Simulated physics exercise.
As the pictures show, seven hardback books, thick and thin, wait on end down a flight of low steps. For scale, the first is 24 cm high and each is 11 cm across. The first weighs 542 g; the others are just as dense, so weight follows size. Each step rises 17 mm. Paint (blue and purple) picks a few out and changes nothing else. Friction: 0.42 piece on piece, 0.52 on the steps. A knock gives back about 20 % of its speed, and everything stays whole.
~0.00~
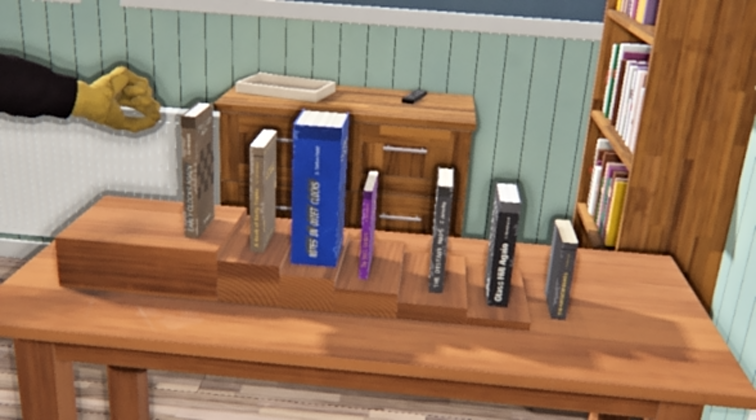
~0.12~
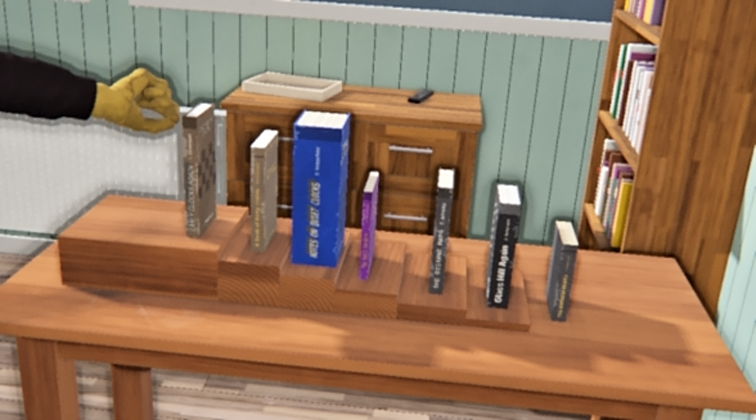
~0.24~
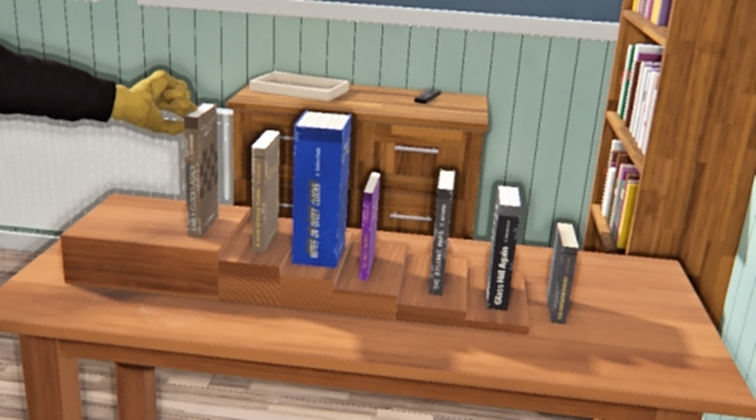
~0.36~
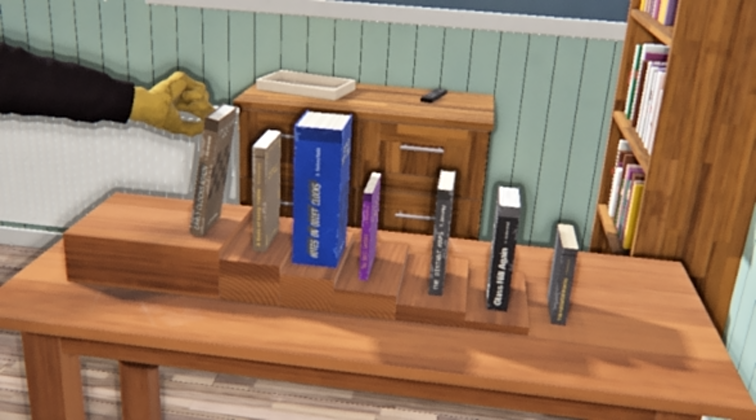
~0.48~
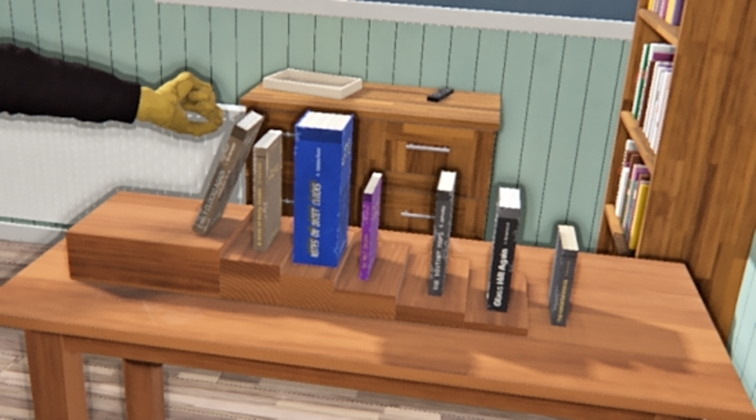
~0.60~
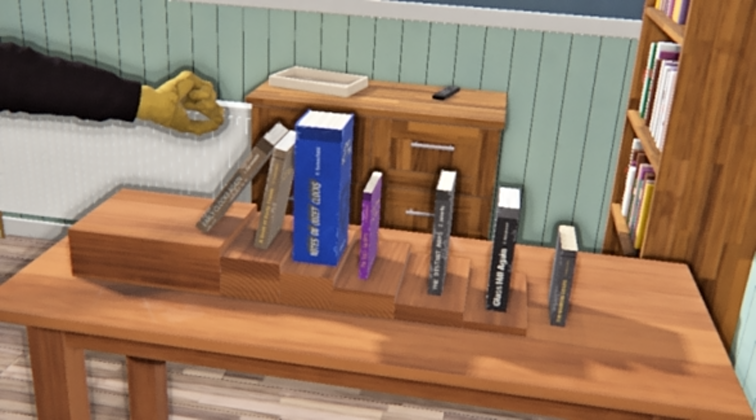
On a wooden table, a yellow-gloved hand pushing the leftmost of seven upright books, which tilts right and leans against its neighbour.
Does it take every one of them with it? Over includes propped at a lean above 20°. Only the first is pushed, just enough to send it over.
Only some go over.
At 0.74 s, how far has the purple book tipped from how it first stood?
Roughly 0°.
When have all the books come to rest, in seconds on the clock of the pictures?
At about 1.0 s.
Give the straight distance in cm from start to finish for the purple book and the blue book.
About: Purple 0, blue 0.
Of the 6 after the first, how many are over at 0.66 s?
0 by then.
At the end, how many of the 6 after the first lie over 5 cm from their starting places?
It is 0.
After 0.66 s, none of the 6 other books over, 1 disturbed.
At rest (1.3 s), none of the 6 other books over, 1 disturbed; blue book unmoved; purple book unmoved. Six left standing. As the last picture would show them, middles, blue book near (323, 188), purple book near (370, 225).
